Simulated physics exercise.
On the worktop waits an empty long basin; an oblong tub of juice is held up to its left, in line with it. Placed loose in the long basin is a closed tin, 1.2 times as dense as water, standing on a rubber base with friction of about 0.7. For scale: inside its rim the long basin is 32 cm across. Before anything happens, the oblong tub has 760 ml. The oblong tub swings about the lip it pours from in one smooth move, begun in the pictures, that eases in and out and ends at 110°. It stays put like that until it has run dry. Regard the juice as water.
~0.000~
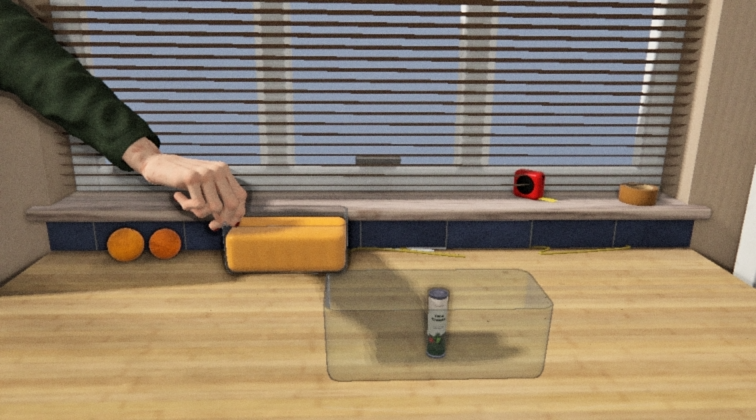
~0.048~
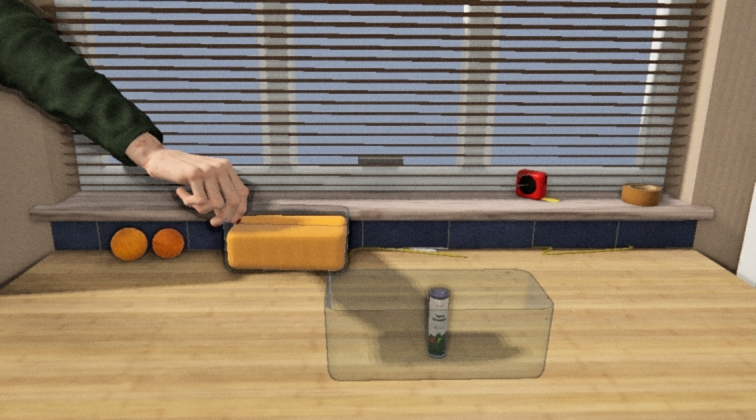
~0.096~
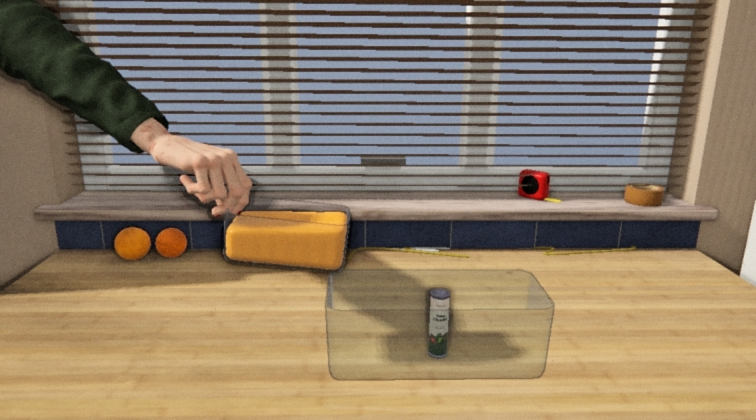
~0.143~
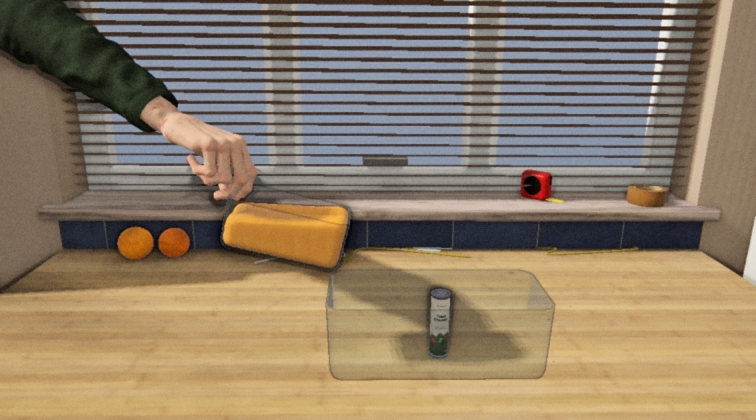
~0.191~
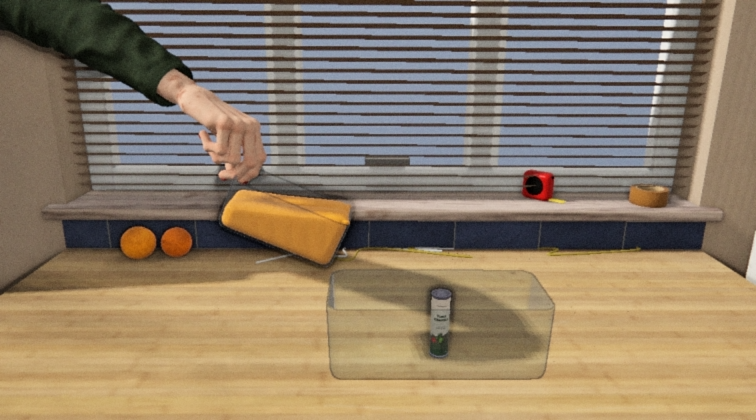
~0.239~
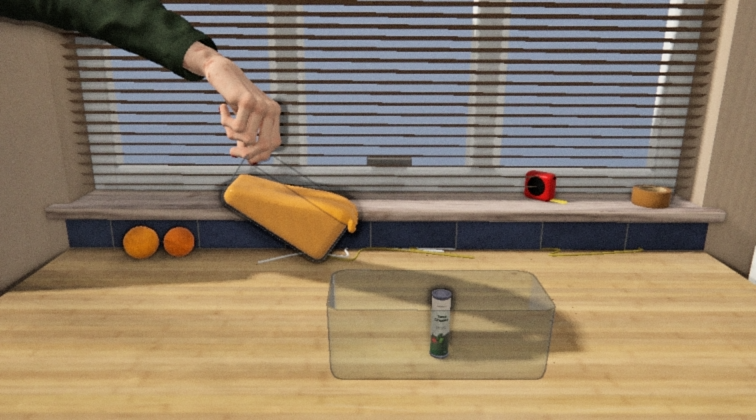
On a wooden worktop before a blinded window, a hand above an oblong orange tub draws its left end upward, tilting it steadily rightward until a little orange juice crosses its right rim, while a small tin stands in a clear basin.
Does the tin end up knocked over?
Yes.
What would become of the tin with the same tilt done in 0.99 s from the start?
The tin tips over.
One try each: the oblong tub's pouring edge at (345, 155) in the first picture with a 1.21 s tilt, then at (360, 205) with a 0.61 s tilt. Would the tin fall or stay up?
Trial 1 - tin stays standing; trial 2 - tin stays standing.
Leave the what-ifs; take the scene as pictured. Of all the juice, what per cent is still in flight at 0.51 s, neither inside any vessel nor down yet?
60 %.
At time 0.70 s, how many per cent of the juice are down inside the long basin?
The fraction sits near 88 in a hundred.
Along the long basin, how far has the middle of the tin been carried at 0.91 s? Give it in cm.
It has moved some 7 cm.
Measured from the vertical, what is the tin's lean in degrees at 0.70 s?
Near 60° from upright.
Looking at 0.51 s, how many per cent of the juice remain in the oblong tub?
I'd estimate some 24 % remains.
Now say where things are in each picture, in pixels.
It leans 0°; its right rim is at (347, 217); the juice meets the walls at (232, 226) and (345, 226); the long basin's rim runs from (326, 291) to (540, 289); the tin's top is at (438, 296), in the first frame.
It leans 2°; its right rim is at (348, 217); the juice meets the walls at (233, 224) and (346, 224), in the second frame.
It leans 6°; its right rim is at (348, 217); the juice meets the walls at (233, 220) and (347, 220), in the third frame.
It leans 14°; its right rim is at (349, 217); the juice meets the walls at (232, 211) and (347, 215), in the fourth frame.
It leans 23°; its right rim is at (349, 218); the juice meets the walls at (231, 198) and (350, 212); 2 per cent is over the edge, in the fifth frame.
It leans 35°; its right rim is at (349, 218); the juice meets the walls at (233, 180) and (344, 205); 5 per cent is over the edge, in the sixth frame.
Then, 0.51 s in, the tilt is 100° and 24 per cent is still to pour; the tin stands where it began.
Then, 0.70 s in, the tilt is 110° and 2 per cent is still to pour; the tin lies on its side.
Then, 0.91 s in, the tilt is 110° and 0 per cent is still to pour; the tin lies on its side.
Then, 1.13 s in, the tilt is 110° and 0 per cent is still to pour; the tin lies on its side.
Finally, the tin lies on its side.
